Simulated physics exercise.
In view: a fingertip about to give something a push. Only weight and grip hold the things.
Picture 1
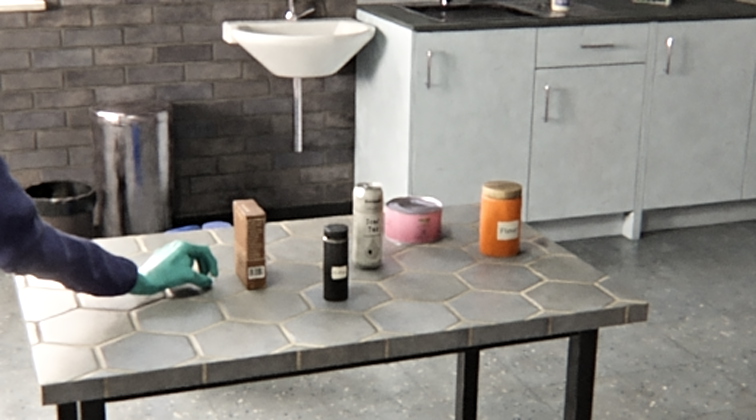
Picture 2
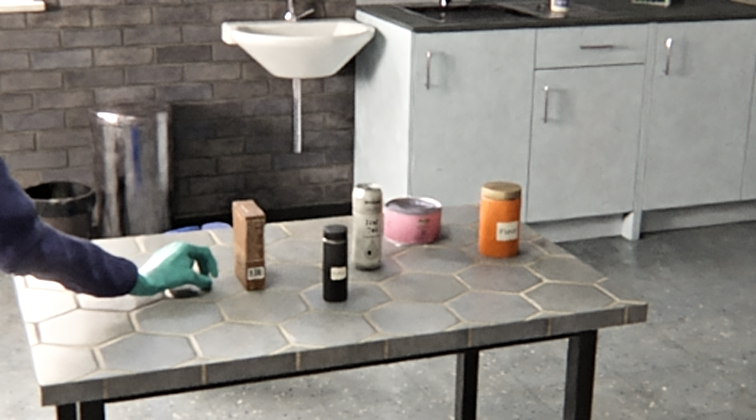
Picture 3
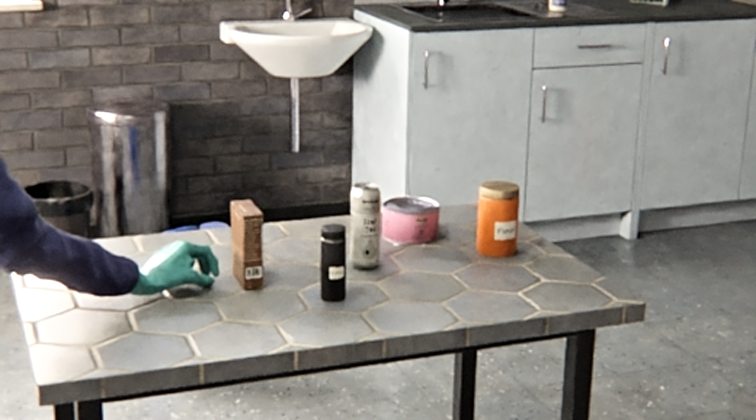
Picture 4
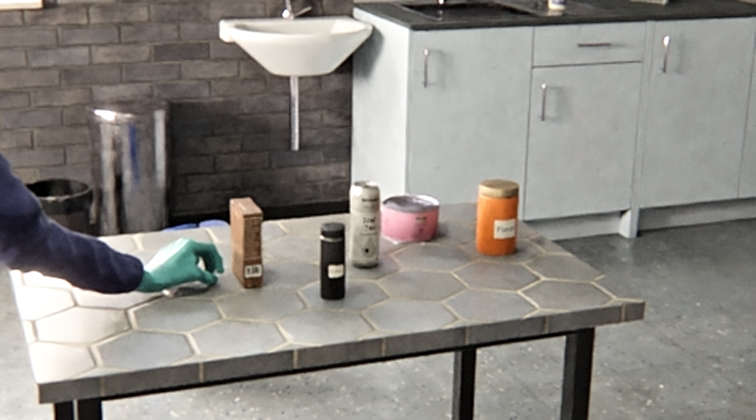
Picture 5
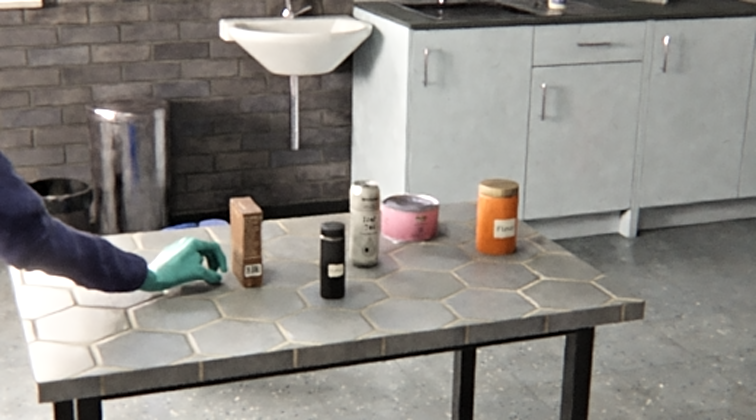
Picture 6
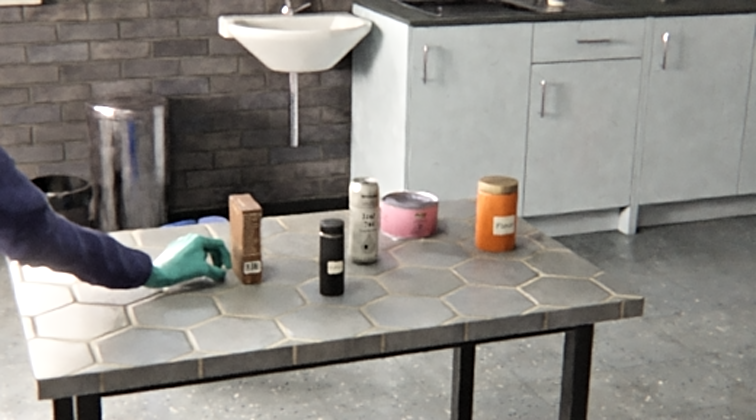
A room with a dark brick wall, a white sink and pale grey cabinets is seen from slightly above, facing a table topped with grey hexagonal tiles. A brown packet stands left of a black bottle, a pale can, a pink tub and an orange jar with a tan lid. A green-gloved hand, reaching in from the left, slides slightly rightward toward the packet, while the objects stay put and the view shifts barely.
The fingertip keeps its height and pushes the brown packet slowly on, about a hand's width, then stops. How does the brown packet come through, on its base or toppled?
The brown packet keeps standing.
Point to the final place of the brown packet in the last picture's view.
At about (309, 233).
Then, 0.60 s after the last picture, brown packet slid a little near (268, 237).
Then, 1.10 s after the last picture, brown packet slid about its own width near (292, 235).
At rest, moved from the start, brown packet. Seen from the same camera at the end, brown packet near (309, 232).
